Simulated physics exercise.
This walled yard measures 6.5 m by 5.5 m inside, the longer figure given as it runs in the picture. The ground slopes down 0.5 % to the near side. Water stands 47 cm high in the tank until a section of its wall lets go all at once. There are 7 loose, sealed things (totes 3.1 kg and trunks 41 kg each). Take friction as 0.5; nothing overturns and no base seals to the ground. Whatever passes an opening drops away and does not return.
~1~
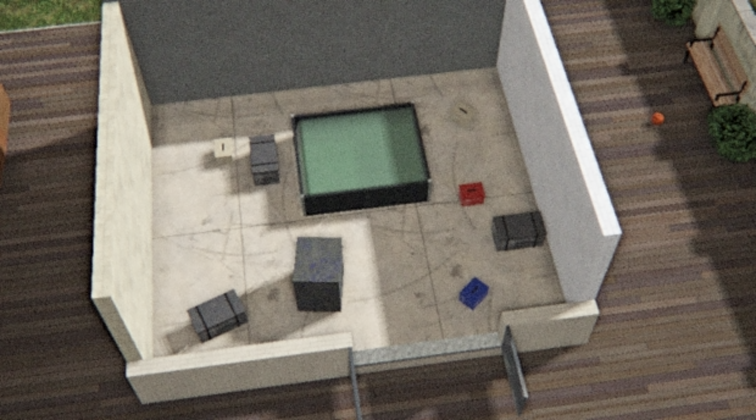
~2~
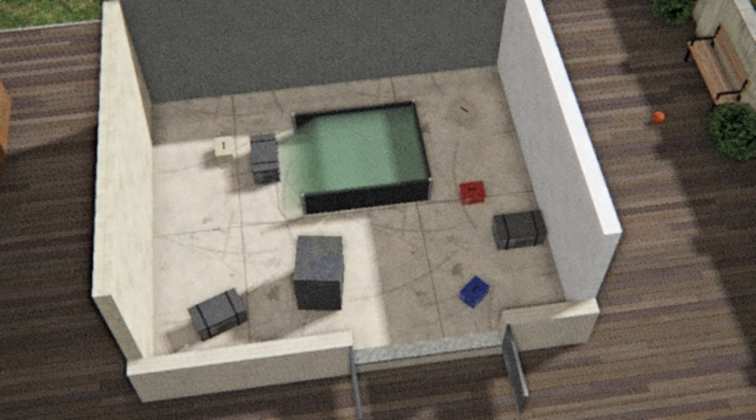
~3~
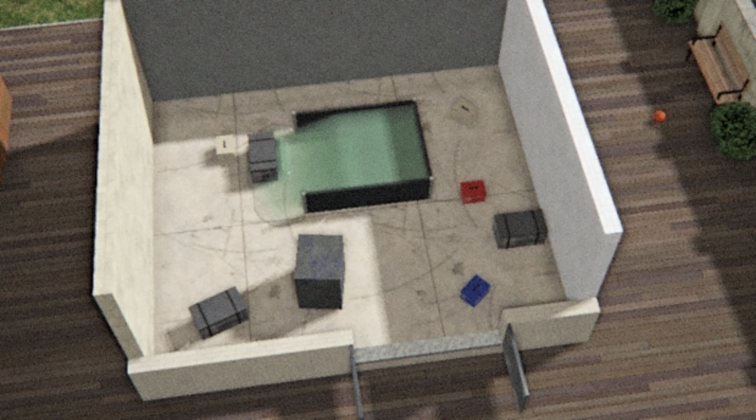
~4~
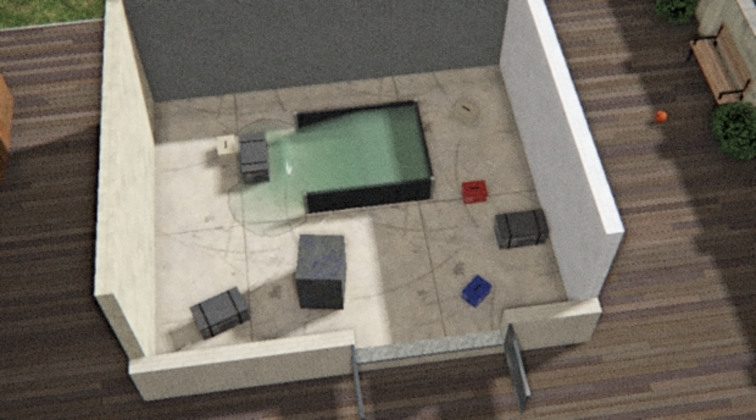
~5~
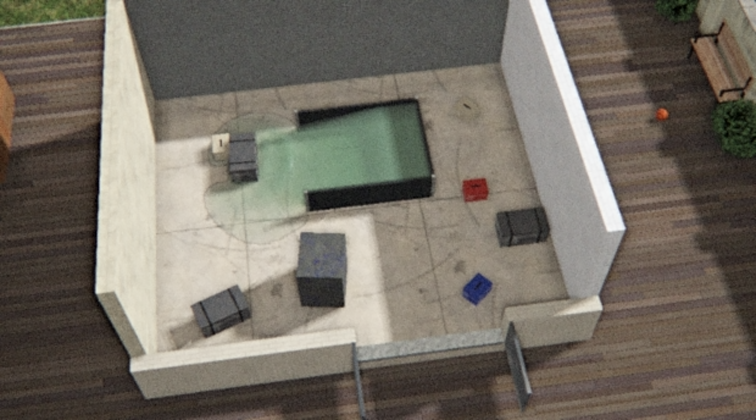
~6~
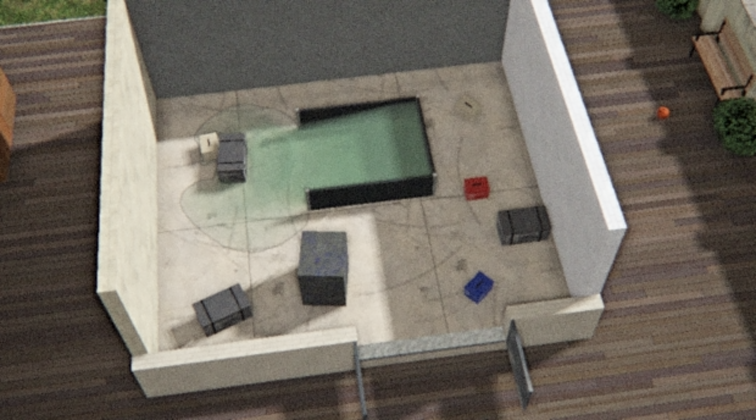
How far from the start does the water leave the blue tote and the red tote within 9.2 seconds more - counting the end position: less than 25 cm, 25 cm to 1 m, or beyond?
The blue tote slides a little; the red tote barely shifts.
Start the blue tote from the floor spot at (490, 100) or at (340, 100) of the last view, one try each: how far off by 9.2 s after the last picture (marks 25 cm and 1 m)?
In turn: It ends far away; it ends far away.
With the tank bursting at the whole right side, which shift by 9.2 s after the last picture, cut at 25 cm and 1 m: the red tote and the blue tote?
Then the red tote travels far, the blue tote ends far away.
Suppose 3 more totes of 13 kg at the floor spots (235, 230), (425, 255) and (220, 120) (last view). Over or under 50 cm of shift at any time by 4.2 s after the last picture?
In turn: Past it, short of it, more.
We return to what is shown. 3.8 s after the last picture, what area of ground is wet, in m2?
Roughly 21 m2.
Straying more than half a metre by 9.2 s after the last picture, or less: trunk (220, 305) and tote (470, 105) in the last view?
In turn: More, more.
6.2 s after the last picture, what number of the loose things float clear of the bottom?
I count 1.
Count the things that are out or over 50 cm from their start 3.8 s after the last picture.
I count 3.
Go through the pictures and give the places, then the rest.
The blue tote at (475, 290), on the bottom; the red tote at (472, 190), on the bottom; 3.5 m2 under water; 0 of 7 have shifted, in the first picture.
The blue tote at (475, 289), on the bottom; the red tote at (473, 189) rests on the ground; water covers 4.3 m2; 0 of 7 have shifted, in the second picture.
The blue tote at (476, 288), on the bottom; the red tote at (473, 188), on the bottom; 4.9 m2 under water; 0 of 7 have shifted, in the third picture.
The blue tote at (477, 288) rests on the ground; the red tote at (475, 188), on the bottom; water covers 5.8 m2; 1 of 7 have shifted, in the fourth picture.
The blue tote at (478, 286), on the bottom; the red tote at (476, 186) rests on the ground; water covers 6.9 m2; 2 of 7 have shifted, in the fifth picture.
The blue tote at (479, 284), on the bottom; the red tote at (477, 185), on the bottom; water covers 8.2 m2; 2 of 7 have shifted, in the sixth picture.
Then, 1.2 s after the last picture the blue tote is near (479, 284), 0.0 m from its start, aground; the red tote is near (477, 185), 0.0 m from its start, aground; 0 of 7 are out; 1 afloat.
Then, 3.8 s after the last picture the blue tote is near (479, 284), 0.0 m from its start, aground; the red tote is near (477, 185), 0.0 m from its start, aground; 0 of 7 are out; 2 afloat.
Then, 6.2 s after the last picture the blue tote is near (510, 275), 0.5 m from its start, aground; the red tote is near (477, 185), 0.0 m from its start, aground; 0 of 7 are out; 1 afloat.
Then, 9.2 s after the last picture the blue tote is near (525, 294), 0.7 m from its start, afloat; the red tote is near (478, 186), 0.0 m from its start, afloat; 0 of 7 are out; 4 afloat.
